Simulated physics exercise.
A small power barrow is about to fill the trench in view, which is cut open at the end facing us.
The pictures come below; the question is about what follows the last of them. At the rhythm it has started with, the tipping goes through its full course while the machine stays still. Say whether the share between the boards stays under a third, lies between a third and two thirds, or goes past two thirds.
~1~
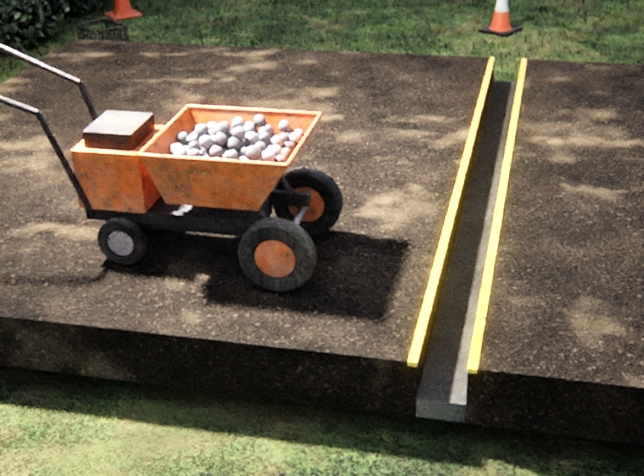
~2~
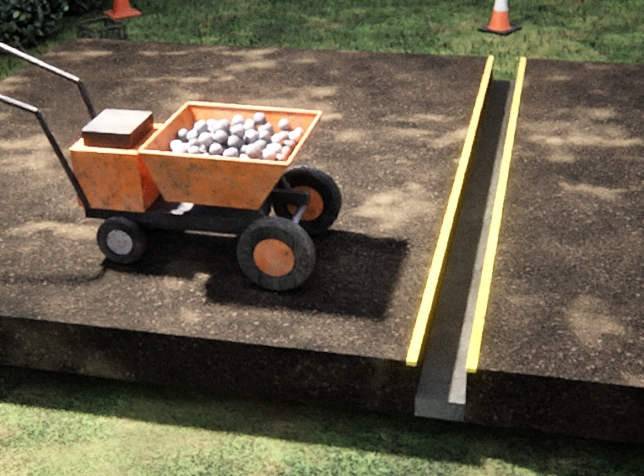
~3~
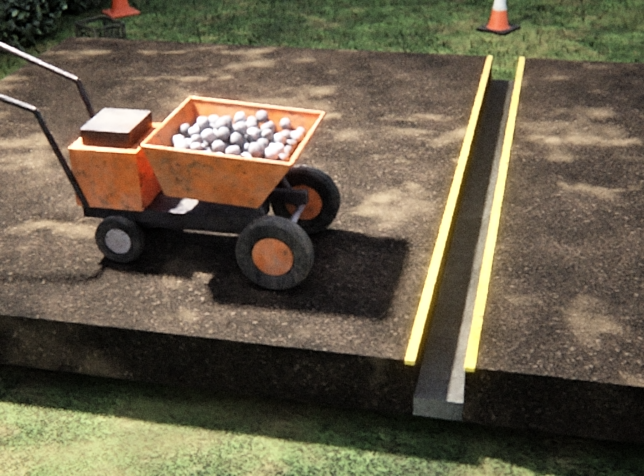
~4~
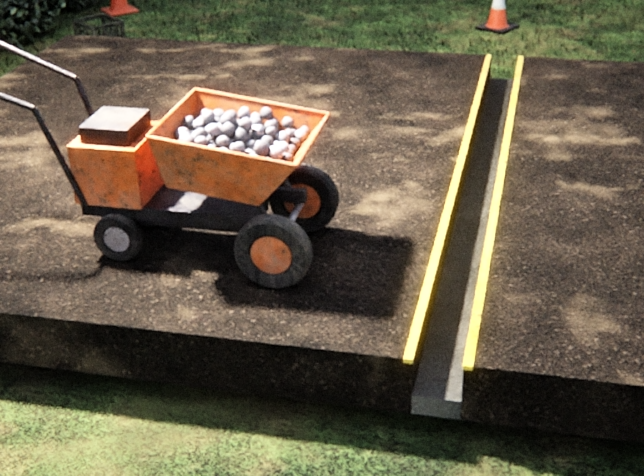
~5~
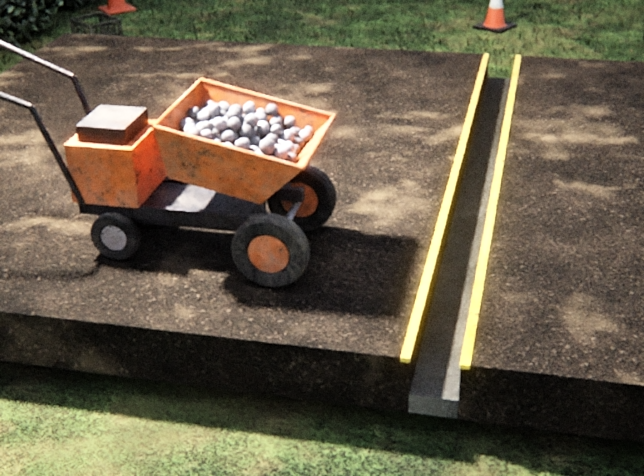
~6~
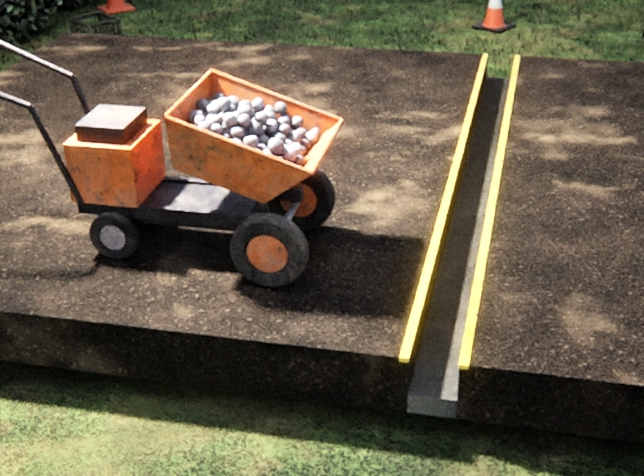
It lies between a third and two thirds.
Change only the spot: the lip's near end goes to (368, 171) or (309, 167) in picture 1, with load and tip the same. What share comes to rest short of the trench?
Roughly 0 percent first, then roughly 20 percent.
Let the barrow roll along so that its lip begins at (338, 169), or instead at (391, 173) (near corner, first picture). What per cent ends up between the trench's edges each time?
Roughly 70 per cent, and 10 per cent.
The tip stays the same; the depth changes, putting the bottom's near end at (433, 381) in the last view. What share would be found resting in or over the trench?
About 40 %.
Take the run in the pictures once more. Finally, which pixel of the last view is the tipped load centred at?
It settles centred around (438, 267).
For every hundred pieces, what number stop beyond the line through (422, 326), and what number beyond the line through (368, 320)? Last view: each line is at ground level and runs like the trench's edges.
In order: Near 50 %, then 90 %.
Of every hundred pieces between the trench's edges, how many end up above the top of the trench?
Estimate: Close to 5 in a hundred.
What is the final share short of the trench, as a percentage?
That share is about 50 percent.
Shortly afterwards, skip tipped steeply; the whole lot in the skip.
Next, skip tipped right over; all but a few in the skip; a little short of the trench; a little falling.
Some moments later, skip tipped right over; near a third in the skip; near a quarter short of the trench; near a third in or heaped over the trench; only a few beyond it; only a few falling.
In the end, skip tipped right over; near half short of the trench; near half in or heaped over the trench; only a few beyond it.
